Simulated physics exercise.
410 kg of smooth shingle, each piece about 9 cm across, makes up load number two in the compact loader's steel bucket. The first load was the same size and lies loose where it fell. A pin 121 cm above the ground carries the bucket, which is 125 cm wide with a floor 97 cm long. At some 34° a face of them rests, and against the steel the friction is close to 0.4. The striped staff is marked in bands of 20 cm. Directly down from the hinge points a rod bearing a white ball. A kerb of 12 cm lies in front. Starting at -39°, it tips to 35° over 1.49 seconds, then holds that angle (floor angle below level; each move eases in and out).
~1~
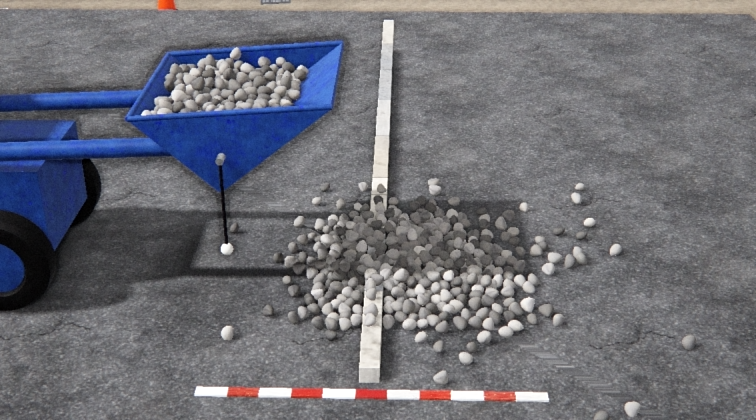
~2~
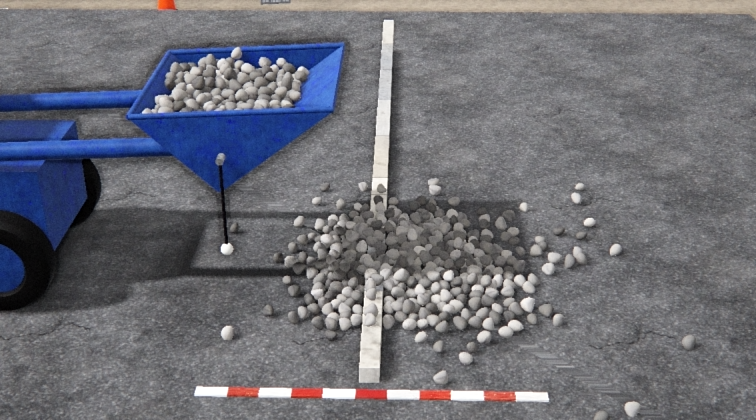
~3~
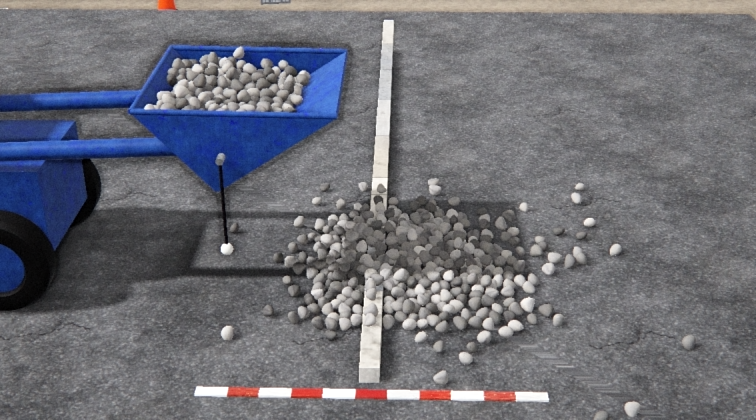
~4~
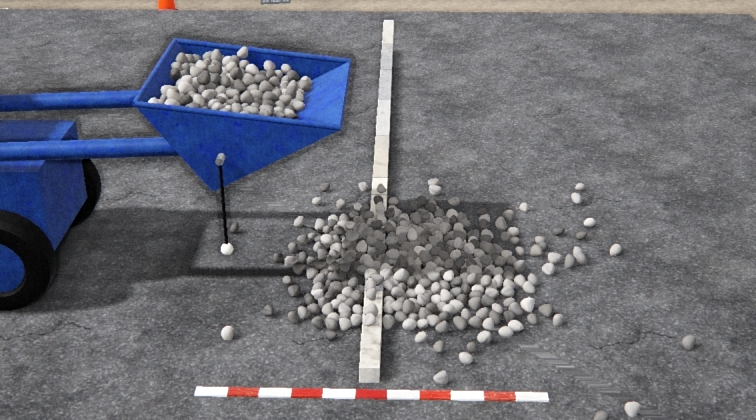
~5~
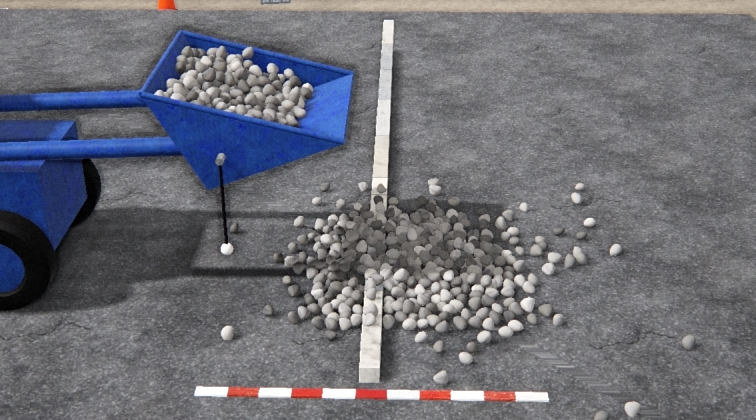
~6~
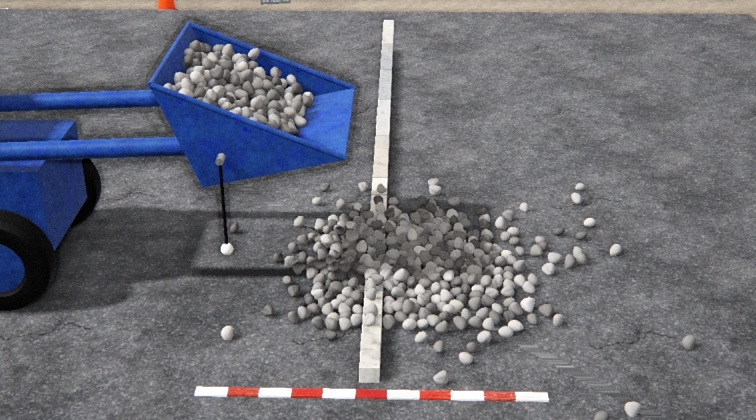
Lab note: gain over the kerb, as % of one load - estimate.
Gain: About 54 %.
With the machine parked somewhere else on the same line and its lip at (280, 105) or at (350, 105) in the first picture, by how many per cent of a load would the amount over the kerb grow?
First place: Roughly 10 %; second place: Roughly 75 %.
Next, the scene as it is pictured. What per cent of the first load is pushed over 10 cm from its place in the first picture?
Some 15 percent, give or take.
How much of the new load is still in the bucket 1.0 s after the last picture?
Close to 50 in a hundred.
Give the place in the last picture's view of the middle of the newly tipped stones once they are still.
The middle lies near (388, 250) in the last picture.
Then, 0.5 s after the last picture the floor is at 24°; in per cent of one load, 100 in the bucket, 34 on this side of the kerb, 66 over the kerb; the foremost stones are at (628, 254).
Then, 1.0 s after the last picture the floor is at 35°; in per cent of one load, 49 in the bucket, 83 on this side of the kerb, 68 over the kerb; the foremost stones are at (628, 254).
Then, 1.3 s after the last picture the floor is at 35°; in per cent of one load, 10 in the bucket, 91 on this side of the kerb, 99 over the kerb; the foremost stones are at (628, 254).
Then, 4.2 s after the last picture the floor is at 35°; in per cent of one load, 0 in the bucket, 80 on this side of the kerb, 120 over the kerb; the foremost stones are at (624, 241). Net gain over the kerb, 54.
